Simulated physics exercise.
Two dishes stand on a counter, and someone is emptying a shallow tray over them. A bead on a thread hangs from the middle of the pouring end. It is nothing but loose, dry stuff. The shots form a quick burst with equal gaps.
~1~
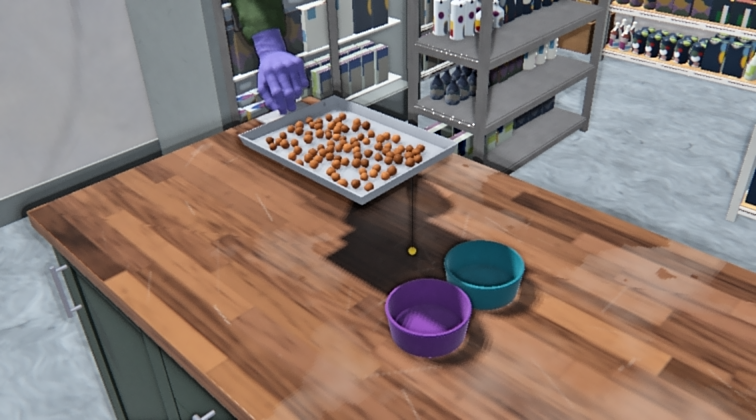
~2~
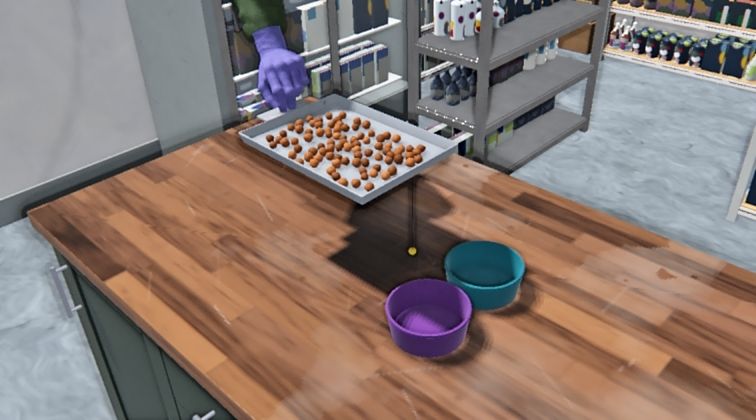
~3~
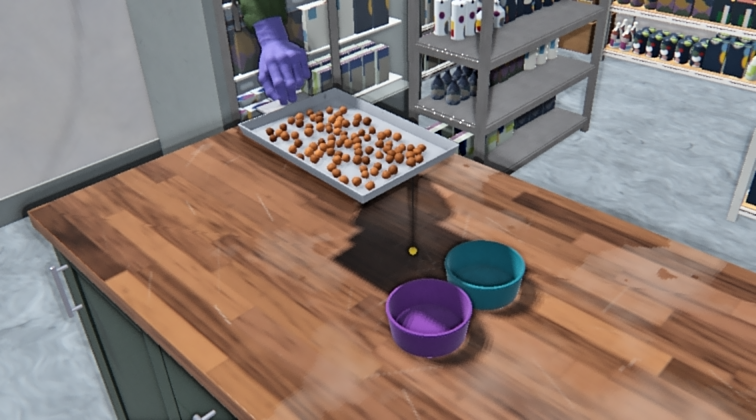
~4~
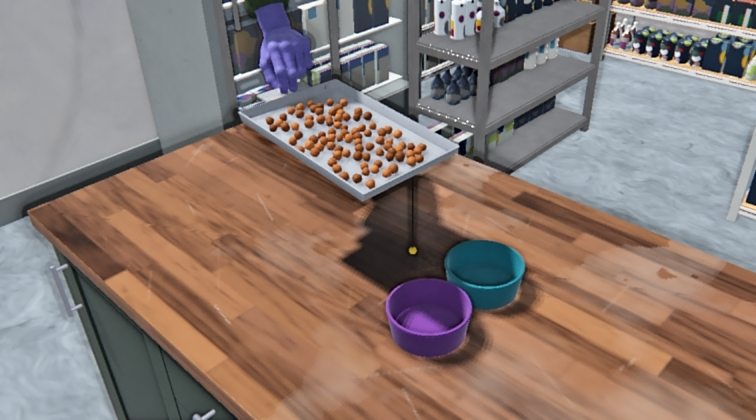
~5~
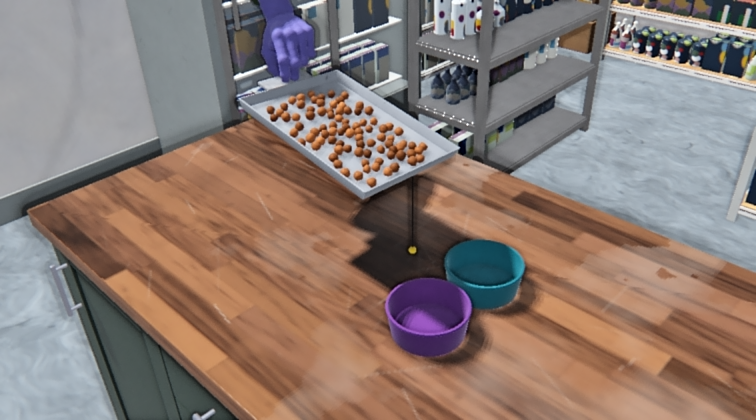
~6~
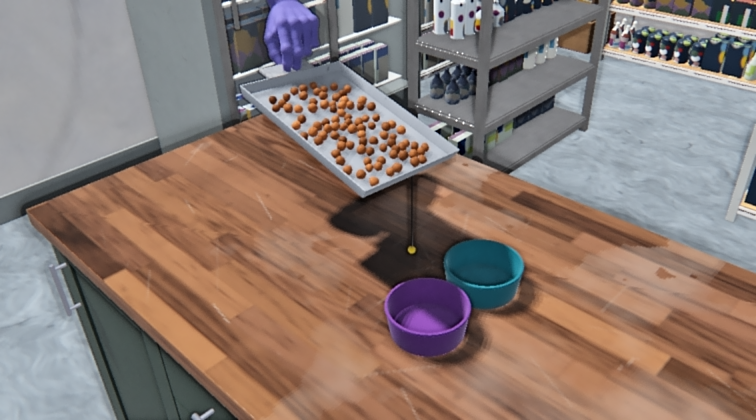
Purple-gloved hand slowly raising the far end of a shallow tray of hazelnuts above a wooden counter with purple and teal dishes.
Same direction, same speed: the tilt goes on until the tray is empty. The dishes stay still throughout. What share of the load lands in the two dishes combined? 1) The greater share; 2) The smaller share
Answer: 2.
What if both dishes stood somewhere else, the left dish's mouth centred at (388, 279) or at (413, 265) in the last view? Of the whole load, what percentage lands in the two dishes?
70 per cent the first time, 70 per cent the second time.
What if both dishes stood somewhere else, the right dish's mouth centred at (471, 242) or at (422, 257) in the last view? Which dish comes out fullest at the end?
Well, the right-side one at the first spot and the right-side one at the second.
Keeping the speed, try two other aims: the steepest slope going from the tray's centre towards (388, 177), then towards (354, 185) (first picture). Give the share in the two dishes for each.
Case one 60 %; case two 0 %.
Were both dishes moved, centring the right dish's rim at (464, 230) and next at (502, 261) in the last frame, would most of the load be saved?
So that's a greater portion the first time round, a lesser portion the second.
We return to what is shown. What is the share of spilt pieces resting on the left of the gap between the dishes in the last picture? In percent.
I reckon around 50 per cent.
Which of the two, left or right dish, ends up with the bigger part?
Winning side: Right of the pair.
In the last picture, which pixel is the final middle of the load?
Somewhere around (465, 264) in the final view.
Soon after the last picture, tray tipped steeply; nearly all on the tray; a stray few in the air.
A little later, tray tipped right over; about two thirds on the tray; a stray few in the right dish; a small part outside both; about a quarter in the air.
Later still, tray tipped past a quarter turn; a small part in the left dish; about a quarter in the right dish; about two thirds outside both; a stray few in the air.
At rest, tray tipped past a quarter turn; a small part in the left dish; about a quarter in the right dish; about two thirds outside both; a stray few in the air.
